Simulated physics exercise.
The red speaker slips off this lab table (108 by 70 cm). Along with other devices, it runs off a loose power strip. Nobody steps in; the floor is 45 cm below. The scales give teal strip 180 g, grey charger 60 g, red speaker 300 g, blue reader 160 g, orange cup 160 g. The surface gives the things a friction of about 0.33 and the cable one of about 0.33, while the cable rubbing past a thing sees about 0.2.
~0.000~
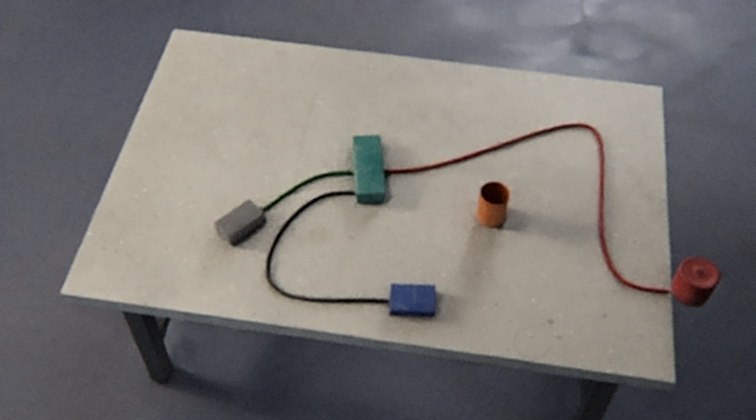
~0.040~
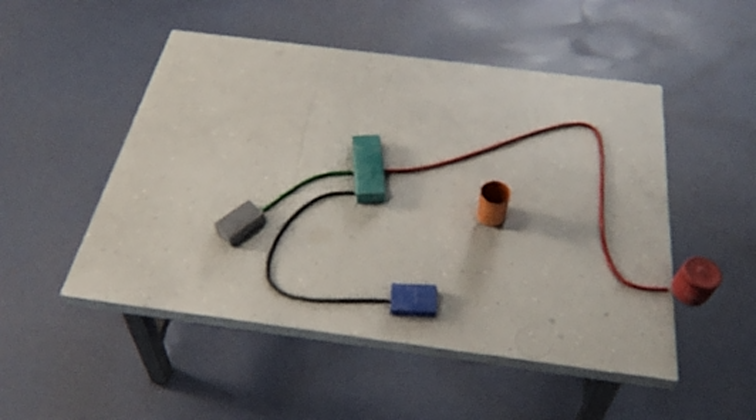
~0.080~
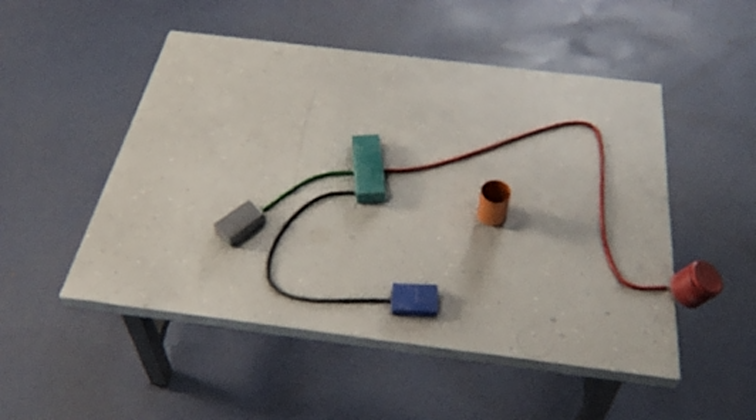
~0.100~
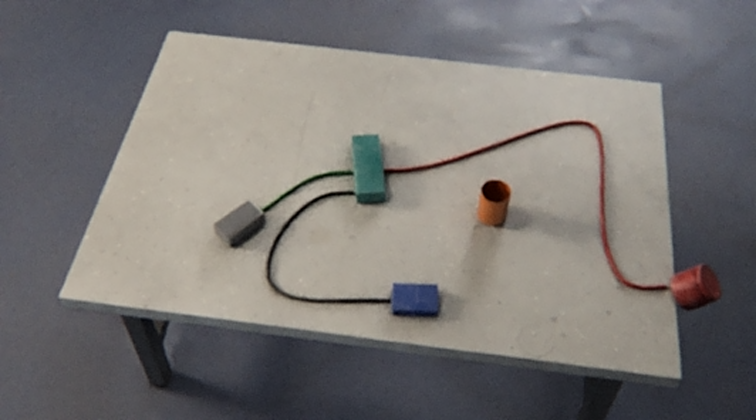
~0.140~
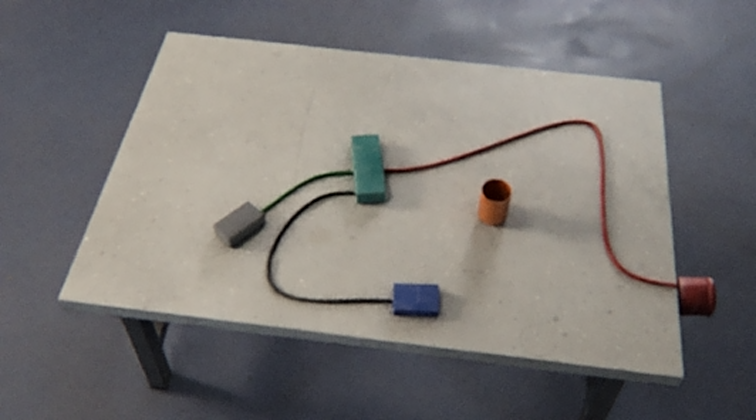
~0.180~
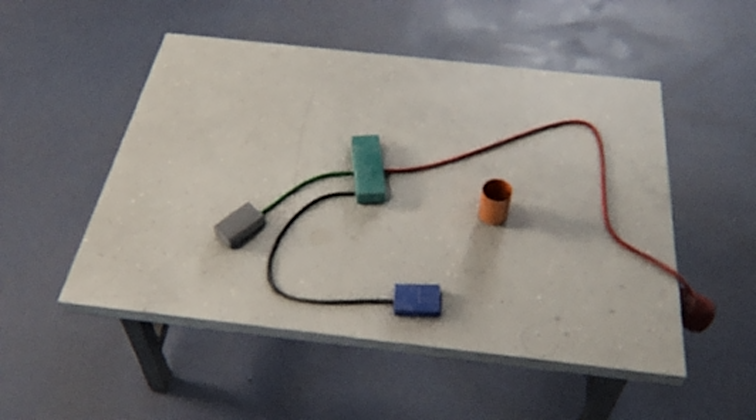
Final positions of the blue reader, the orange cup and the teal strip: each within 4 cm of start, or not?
In order: The blue reader is left where it stood, the orange cup is left where it stood, the teal strip ends in a new spot.
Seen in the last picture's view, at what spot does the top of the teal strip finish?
Top at rest: About (402, 177).
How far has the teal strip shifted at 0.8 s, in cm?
Some 7 cm.
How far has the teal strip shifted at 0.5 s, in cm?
It has shifted some 6 centimetres from where it began.
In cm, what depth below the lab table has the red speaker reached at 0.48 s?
About 40 cm.
After 0.5 s, the strip's end of the red cable at (413, 188); teal strip 6 cm off its start, grey charger 4 cm off its start, red speaker over the edge.
After 0.8 s, the strip's end of the red cable at (417, 191); teal strip 7 cm off its start, grey charger 4 cm off its start, red speaker over the edge.
After 1.1 s, the strip's end of the red cable at (417, 191); teal strip 7 cm off its start at (402, 177), grey charger 4 cm off its start at (261, 212), red speaker over the edge.
After 1.4 s, the strip's end of the red cable at (417, 191); teal strip 7 cm off its start, grey charger 4 cm off its start, red speaker over the edge.
After 2.6 s, the strip's end of the red cable at (417, 191); teal strip 7 cm off its start at (402, 177), orange cup 1 cm off its start at (497, 192), blue reader 0 cm off its start at (418, 297), grey charger 4 cm off its start at (261, 212).
